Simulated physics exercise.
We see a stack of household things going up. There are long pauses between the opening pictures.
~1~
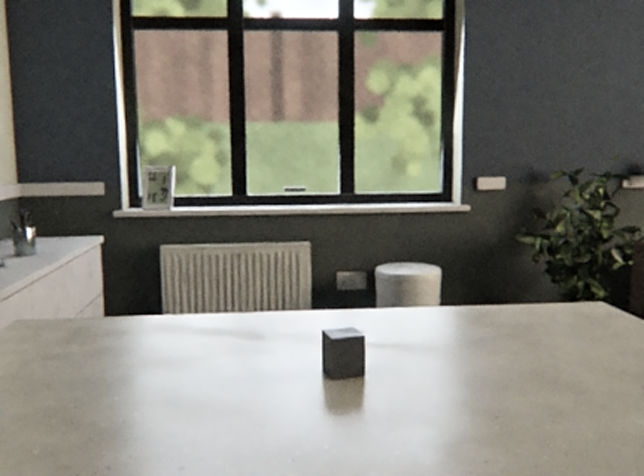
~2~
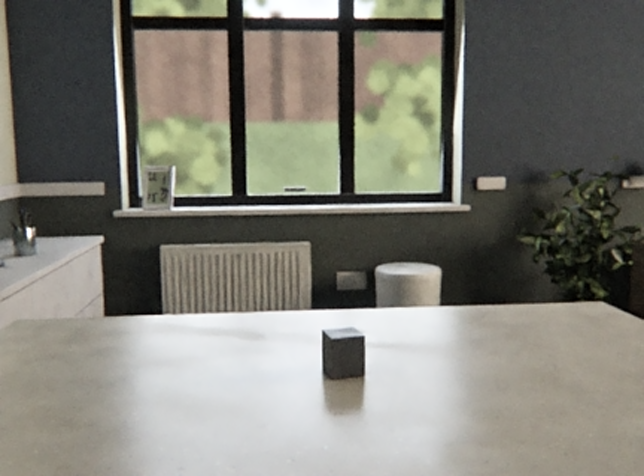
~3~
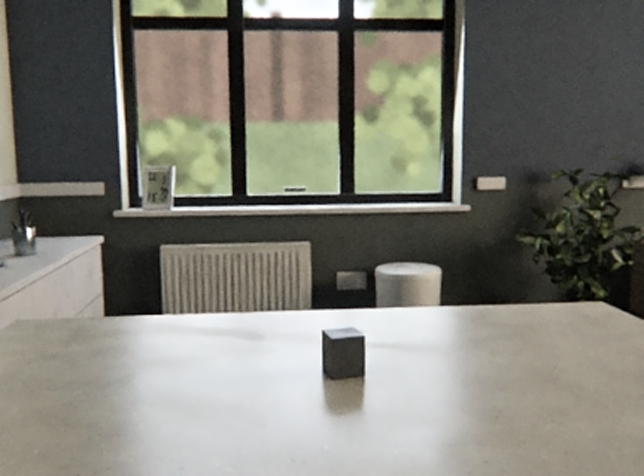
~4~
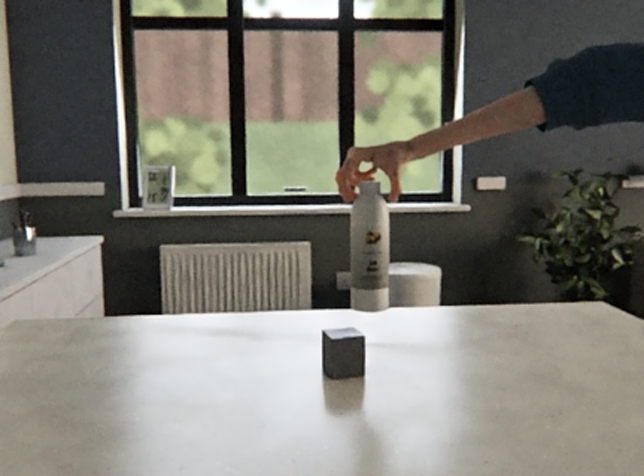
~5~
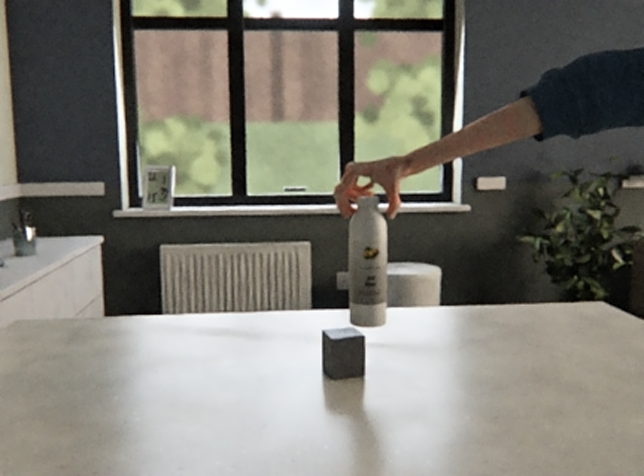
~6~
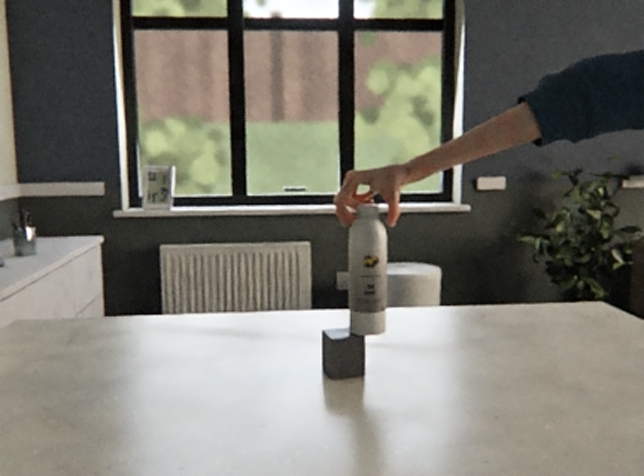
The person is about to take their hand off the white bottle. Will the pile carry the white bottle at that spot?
Outcome: The pile comes apart.
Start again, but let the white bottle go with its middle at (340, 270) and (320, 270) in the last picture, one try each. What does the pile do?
First, it holds; second, it comes apart.
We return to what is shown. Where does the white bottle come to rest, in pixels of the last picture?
Near (438, 349).
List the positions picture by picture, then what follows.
The last thing is not in view yet; grey block (343, 352), in the first picture.
The last thing is not in view yet; grey block (343, 352), in the second picture.
The last thing is not in view yet; grey block (343, 352), in the third picture.
Still above its spot; white bottle (370, 246); grey block (343, 352), in the fourth picture.
Still above its spot; white bottle (368, 261); grey block (343, 352), in the fifth picture.
Set down, still held; white bottle (368, 269); grey block (343, 352), in the sixth picture.
Then, 0.40 s on from there, white bottle now fallen.
Then, 0.50 s on from there, things are still on the move.
Then, 1.00 s on from there, nothing new.
In the end, fallen, white bottle; grey block unmoved. At the end, from the last picture's camera, white bottle near (438, 348). The pile gives way.
